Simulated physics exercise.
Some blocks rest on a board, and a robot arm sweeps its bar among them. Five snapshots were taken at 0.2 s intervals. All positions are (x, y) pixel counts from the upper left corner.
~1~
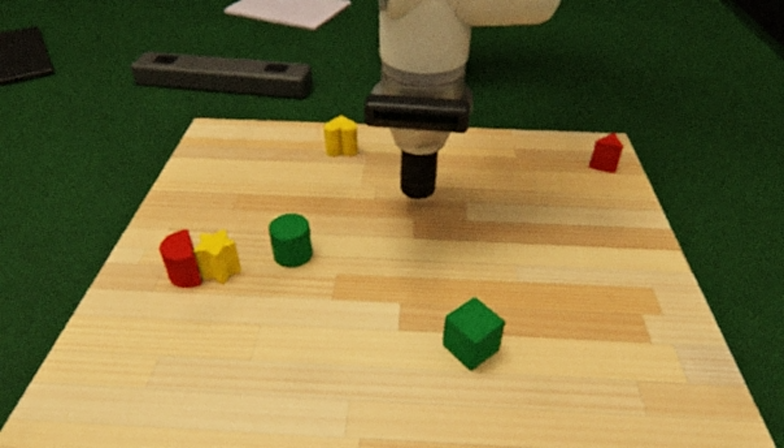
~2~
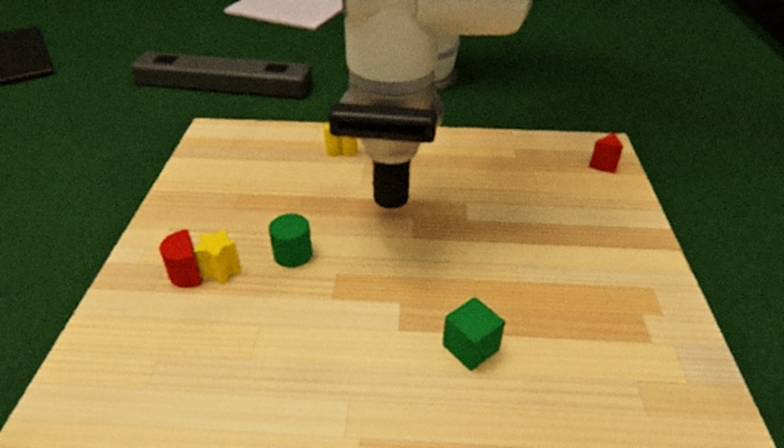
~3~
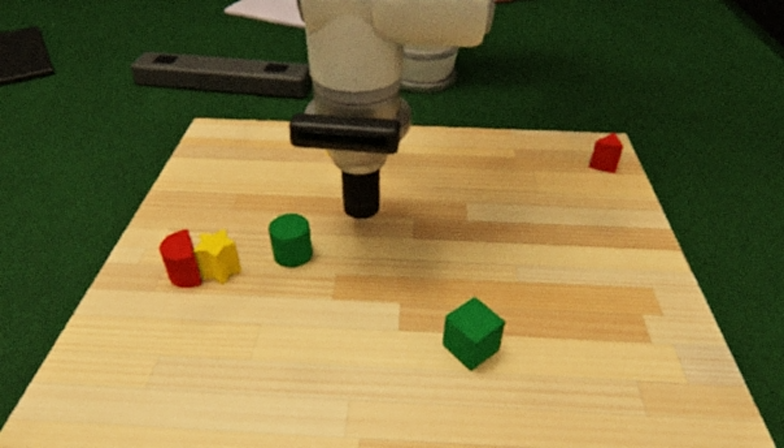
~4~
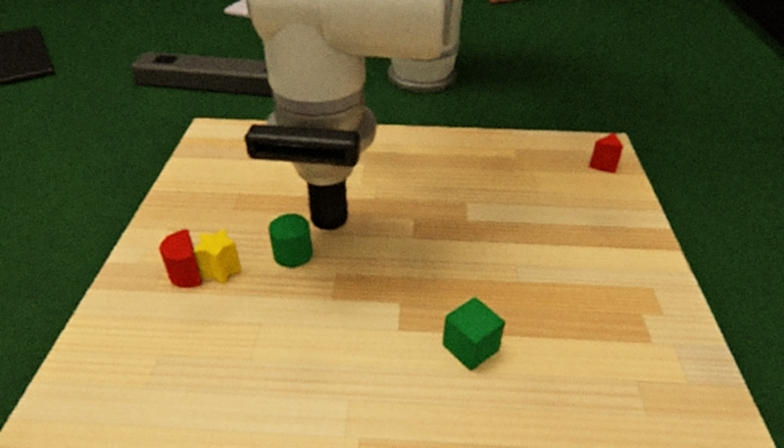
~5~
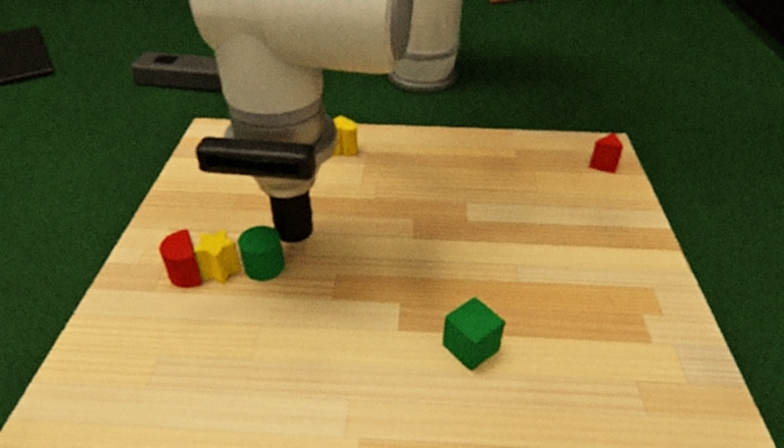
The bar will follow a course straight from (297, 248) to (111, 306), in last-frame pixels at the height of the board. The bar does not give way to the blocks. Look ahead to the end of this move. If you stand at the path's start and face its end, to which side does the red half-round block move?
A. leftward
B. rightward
It's B.
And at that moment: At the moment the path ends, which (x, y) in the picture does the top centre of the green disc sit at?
Answer: (209, 275).
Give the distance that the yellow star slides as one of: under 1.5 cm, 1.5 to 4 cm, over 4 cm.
It gets moved over 4 cm.
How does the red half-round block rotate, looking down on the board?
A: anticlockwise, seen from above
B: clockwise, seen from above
The answer is B.
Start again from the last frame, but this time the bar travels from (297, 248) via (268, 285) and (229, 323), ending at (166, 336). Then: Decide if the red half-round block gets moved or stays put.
Here the red half-round block moves off its spot.
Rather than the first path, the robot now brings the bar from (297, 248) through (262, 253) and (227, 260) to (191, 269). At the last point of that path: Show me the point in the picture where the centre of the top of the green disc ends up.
The middle of the upper face of the green disc will lie at about (222, 259) in the picture.
What follows on the original path. One third of the way, bar (235, 249); red half-round block (159, 246), turned 45° clockwise; yellow star (182, 260), turned 50° clockwise; green disc (216, 267).
Two thirds of the way, bar (171, 268); red half-round block (141, 246), turned 60° clockwise; yellow star (139, 280), turned 45° clockwise; green disc (209, 275).
At the end, bar (103, 289); red half-round block (128, 245), turned 85° clockwise; yellow star (94, 305); green disc (209, 275).
